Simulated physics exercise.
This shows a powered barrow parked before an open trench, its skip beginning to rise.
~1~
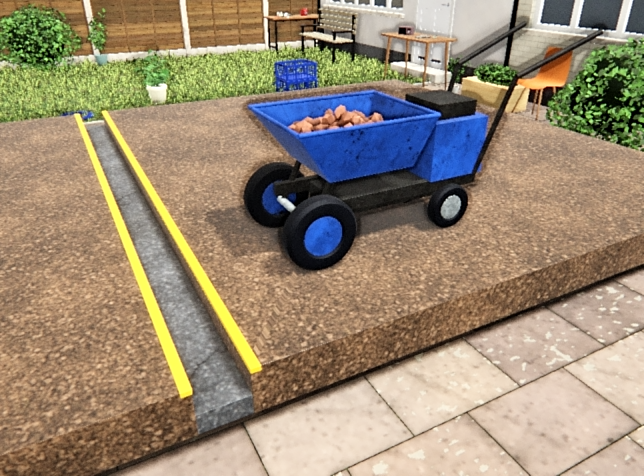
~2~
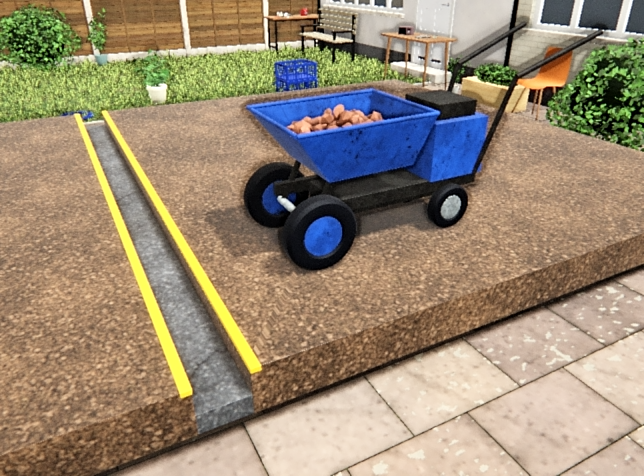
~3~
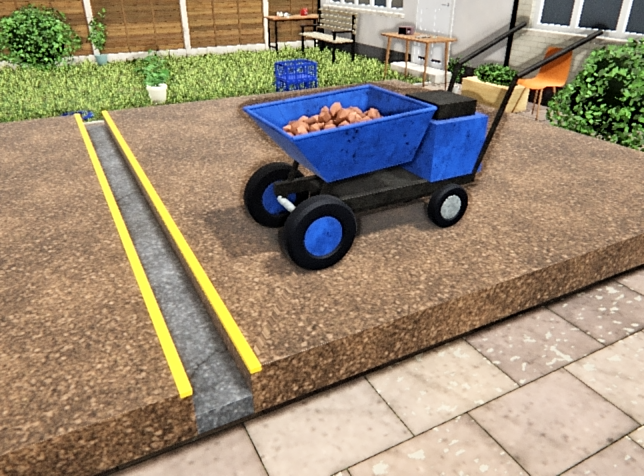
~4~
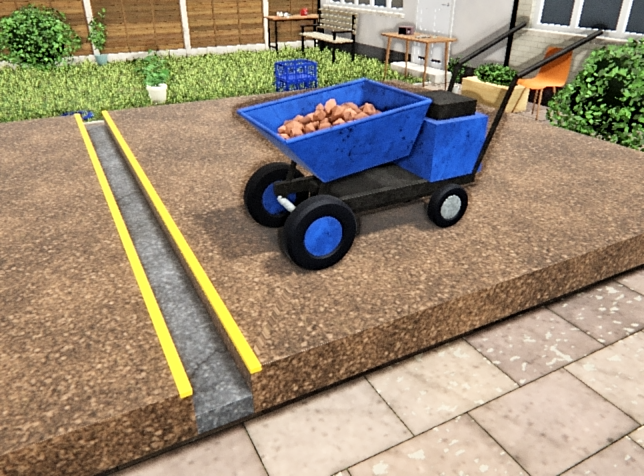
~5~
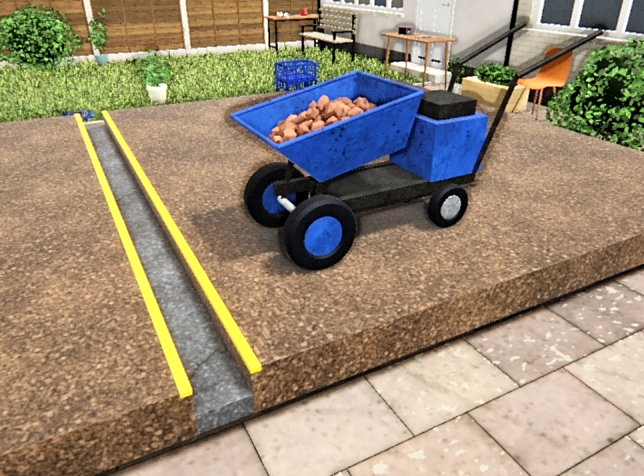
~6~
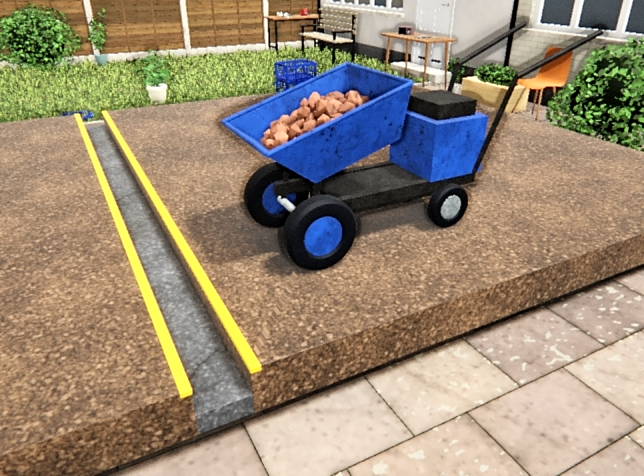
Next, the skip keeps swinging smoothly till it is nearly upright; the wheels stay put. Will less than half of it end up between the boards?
The trench will hold the main part of the load.
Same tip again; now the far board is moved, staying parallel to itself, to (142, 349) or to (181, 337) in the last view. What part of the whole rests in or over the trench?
First try: About 100 %; second try: About 60 %.
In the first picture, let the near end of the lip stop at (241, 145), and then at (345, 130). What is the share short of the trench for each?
Near 0 % and 50 %.
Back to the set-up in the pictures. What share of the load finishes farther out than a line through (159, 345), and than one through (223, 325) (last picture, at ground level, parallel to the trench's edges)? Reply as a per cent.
Roughly 10 per cent, then roughly 90 per cent.
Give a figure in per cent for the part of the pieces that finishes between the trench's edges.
I'd put that share at some 85 per cent.
Shortly afterwards, skip tipped steeply; the whole lot in the skip.
Next, skip tipped right over; the bulk in the skip; a little in or heaped over the trench; only a few falling.
Some moments later, skip tipped right over; a little in the skip; a little short of the trench; the bulk in or heaped over the trench; a little beyond it.
In the end, skip tipped right over; only a few in the skip; a little short of the trench; the bulk in or heaped over the trench; a little beyond it.
